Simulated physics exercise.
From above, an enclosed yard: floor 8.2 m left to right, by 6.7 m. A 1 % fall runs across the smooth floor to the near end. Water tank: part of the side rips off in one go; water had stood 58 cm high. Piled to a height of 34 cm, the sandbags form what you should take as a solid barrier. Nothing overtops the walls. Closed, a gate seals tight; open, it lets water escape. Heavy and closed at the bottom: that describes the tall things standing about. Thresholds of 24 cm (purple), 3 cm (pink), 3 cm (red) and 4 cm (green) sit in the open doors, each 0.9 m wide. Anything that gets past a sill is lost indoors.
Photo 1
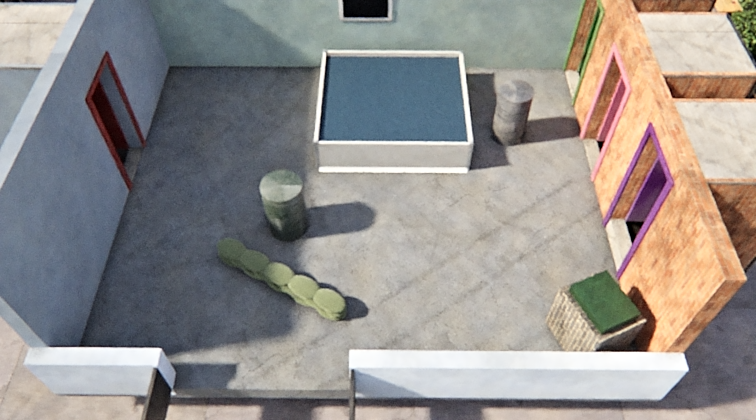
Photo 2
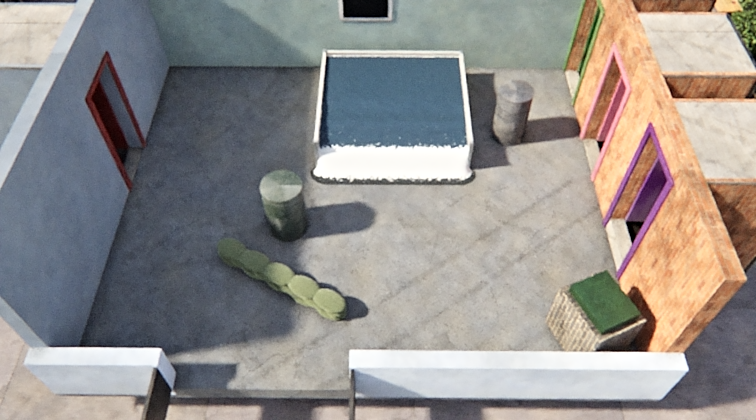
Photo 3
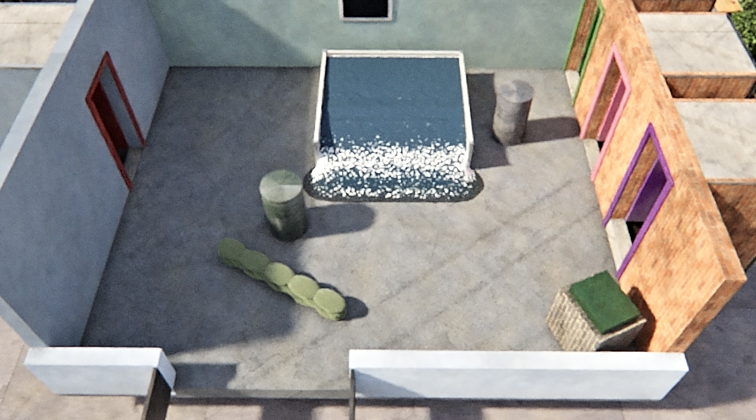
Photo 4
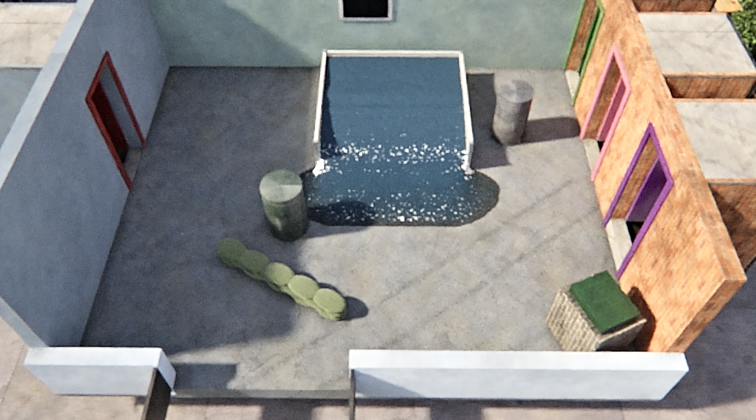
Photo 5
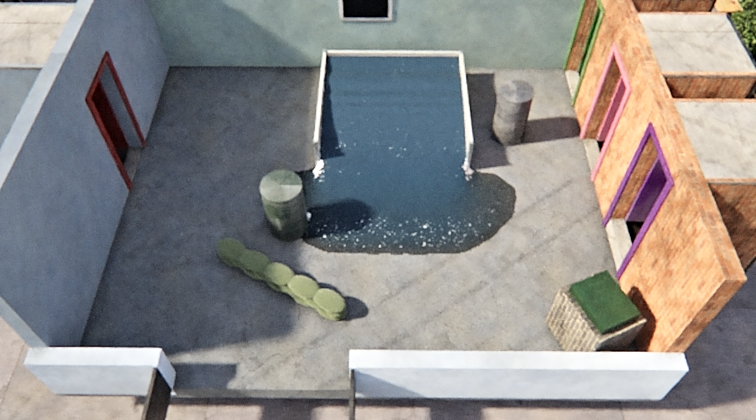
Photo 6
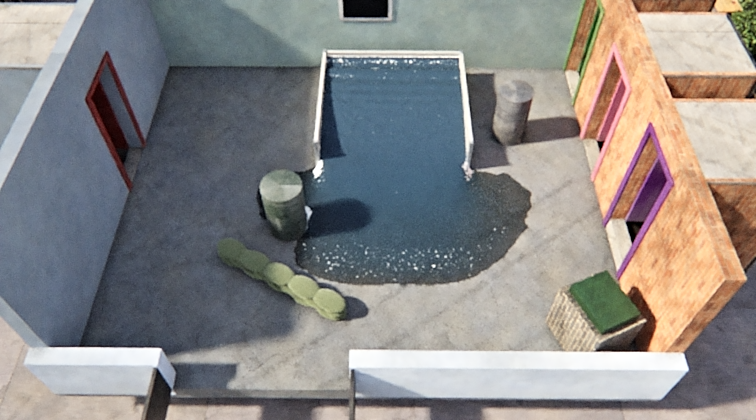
Water burst out of the near side of a raised tank in a walled yard and spread across the grey floor toward the row of green sandbags, flowing around a green drum.
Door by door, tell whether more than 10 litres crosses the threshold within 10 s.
In order: Purple door: Short of the limit; pink door: Beyond the limit; red door: Beyond the limit; green door: Beyond the limit.
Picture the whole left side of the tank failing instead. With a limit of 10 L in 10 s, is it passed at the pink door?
Note: Pink door, short of the limit.
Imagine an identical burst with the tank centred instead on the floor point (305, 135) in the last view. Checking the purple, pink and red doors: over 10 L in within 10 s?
At the purple door the limit is not exceeded, at the pink door surpassed, at the red door not exceeded.
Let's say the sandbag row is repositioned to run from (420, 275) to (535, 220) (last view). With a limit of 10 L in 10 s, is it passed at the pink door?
Pink: Exceeded.
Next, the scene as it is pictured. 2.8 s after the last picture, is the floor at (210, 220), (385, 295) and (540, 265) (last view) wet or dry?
Soaked, soaked, soaked.
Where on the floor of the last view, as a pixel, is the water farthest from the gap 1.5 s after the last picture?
Near (630, 376).
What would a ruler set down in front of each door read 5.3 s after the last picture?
Depths: Purple door 10 cm, pink door 9 cm, red door 8 cm, green door 5 cm.
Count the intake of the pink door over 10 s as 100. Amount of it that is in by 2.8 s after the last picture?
That works out near 0%.
Then, 0.7 s after the last picture water covers 30 % of the floor and is deepest (36 cm) near (376, 373); purple door not reached, pink door not reached, red door not reached, green door not reached.
Then, 1.5 s after the last picture water covers 45 % of the floor and is deepest (44 cm) near (414, 374); purple door 2 cm at the sill, 0 L in, pink door not reached, red door not reached, green door not reached.
Then, 2.8 s after the last picture water covers 55 % of the floor and is deepest (45 cm) near (490, 374); purple door 7 cm at the sill, 0 L in, pink door not reached, red door 4 cm at the sill, 0 L in, green door not reached.
Then, 5.3 s after the last picture water covers 85 % of the floor and is deepest (17 cm) near (477, 374); purple door 10 cm at the sill, 0 L in, pink door 9 cm at the sill, 17 L in, red door 8 cm at the sill, 44 L in, green door 5 cm at the sill, 0 L in.
Then, 9.3 s after the last picture water covers 95 % of the floor and is deepest (12 cm) near (617, 376); purple door 7 cm at the sill, 0 L in, pink door 9 cm at the sill, 107 L in, red door 6 cm at the sill, 74 L in, green door 11 cm at the sill, 82 L in.
